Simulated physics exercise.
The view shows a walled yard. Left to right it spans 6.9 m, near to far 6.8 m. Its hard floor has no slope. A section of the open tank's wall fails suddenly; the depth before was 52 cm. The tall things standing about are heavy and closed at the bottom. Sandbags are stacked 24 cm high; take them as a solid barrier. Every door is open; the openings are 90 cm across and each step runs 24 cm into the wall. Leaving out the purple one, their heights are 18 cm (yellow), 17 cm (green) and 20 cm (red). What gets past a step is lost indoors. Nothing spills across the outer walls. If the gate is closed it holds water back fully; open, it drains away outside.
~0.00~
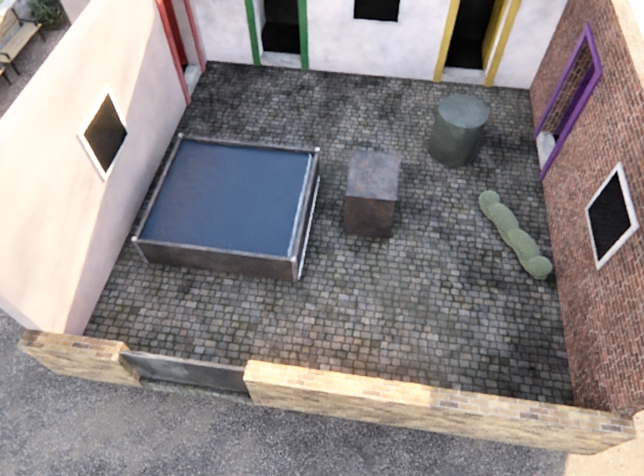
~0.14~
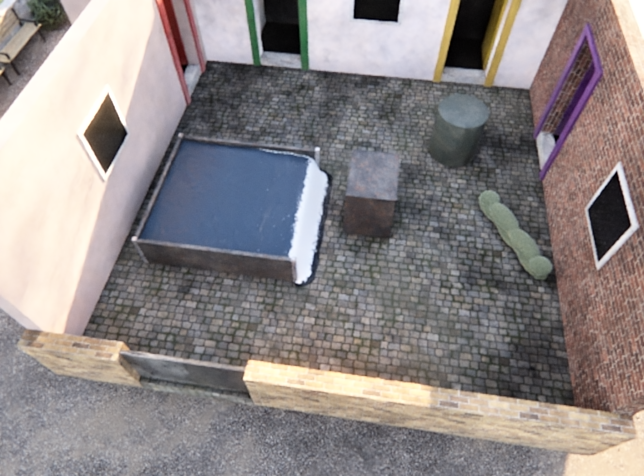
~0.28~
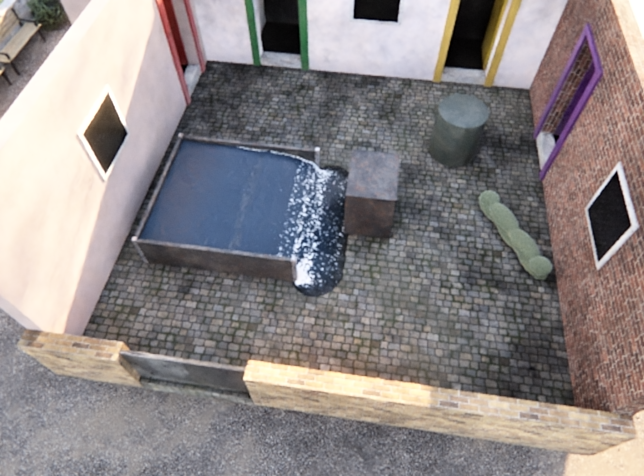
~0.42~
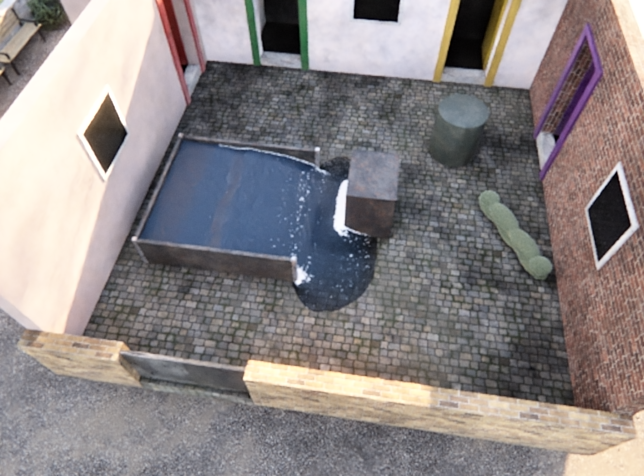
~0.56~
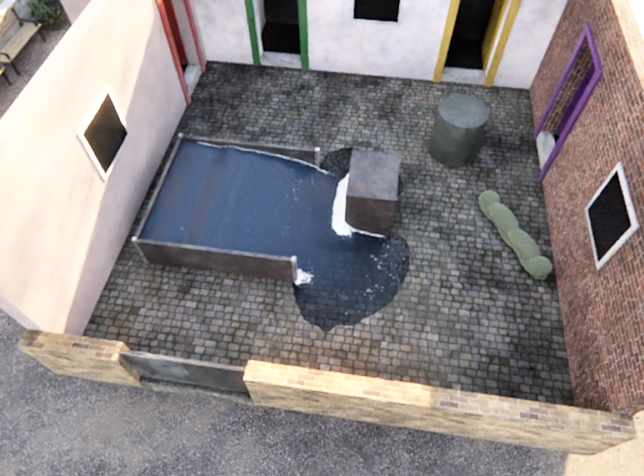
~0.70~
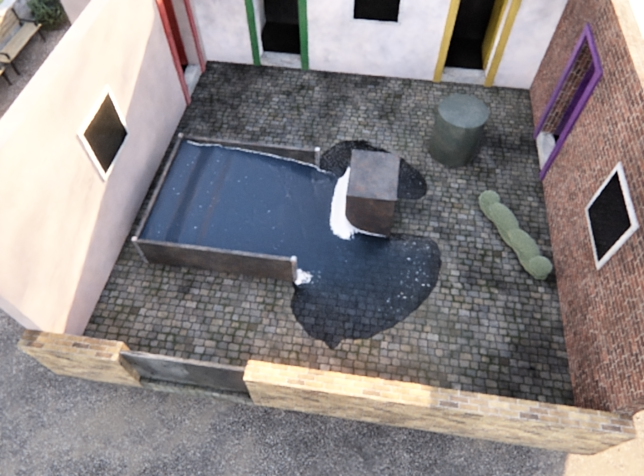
A walled yard paved with dark cobbles is seen from high above by a still camera, with pale walls at the left and back and brick at the right. A wide open tank of blue water stands left of a brown block, a grey-green cylinder and a lumpy green barrier. The tank's right side gives way, and water spills out foaming, strikes the block and spreads around it in a dark pool.
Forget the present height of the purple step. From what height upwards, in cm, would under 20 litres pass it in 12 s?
Some 6 cm above the ground.
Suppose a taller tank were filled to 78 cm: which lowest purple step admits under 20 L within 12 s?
Then roughly 11.0 cm.
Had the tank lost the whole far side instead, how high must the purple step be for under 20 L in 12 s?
Then roughly 10.5 cm.
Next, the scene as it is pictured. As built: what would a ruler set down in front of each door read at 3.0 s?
In cm: Purple 2, yellow 13, green 0, red 0.
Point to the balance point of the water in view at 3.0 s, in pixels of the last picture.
At about (357, 236).
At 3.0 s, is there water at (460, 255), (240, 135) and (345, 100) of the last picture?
In turn: Under water, not reached, wet.
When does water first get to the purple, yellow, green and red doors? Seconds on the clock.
Purple 2.2 s, yellow 2.2 s, green 3.4 s, red 5.5 s.
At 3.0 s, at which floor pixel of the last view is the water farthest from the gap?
Near (528, 93).
After 1.4 s water covers 30 % of the floor, deepest (38 cm) near (340, 220); it has not reached the purple door.
After 3.0 s water covers 55 % of the floor, deepest (32 cm) near (575, 428); 2 cm at the purple door, 0 litres in over its 19 cm step.
After 12.0 s water covers 95 % of the floor, deepest (12 cm) near (146, 197); 8 cm at the purple door, 0 litres in over its 19 cm step.
At the purple door as built, the water arrived by 2.3 s and peaked near 10 cm at 5.0 s.
Run again over the same 12 s with other heights there, 34 litres in over 5 cm, 10 litres over 7 cm. The limit of 20 litres is kept from about 6 cm up.
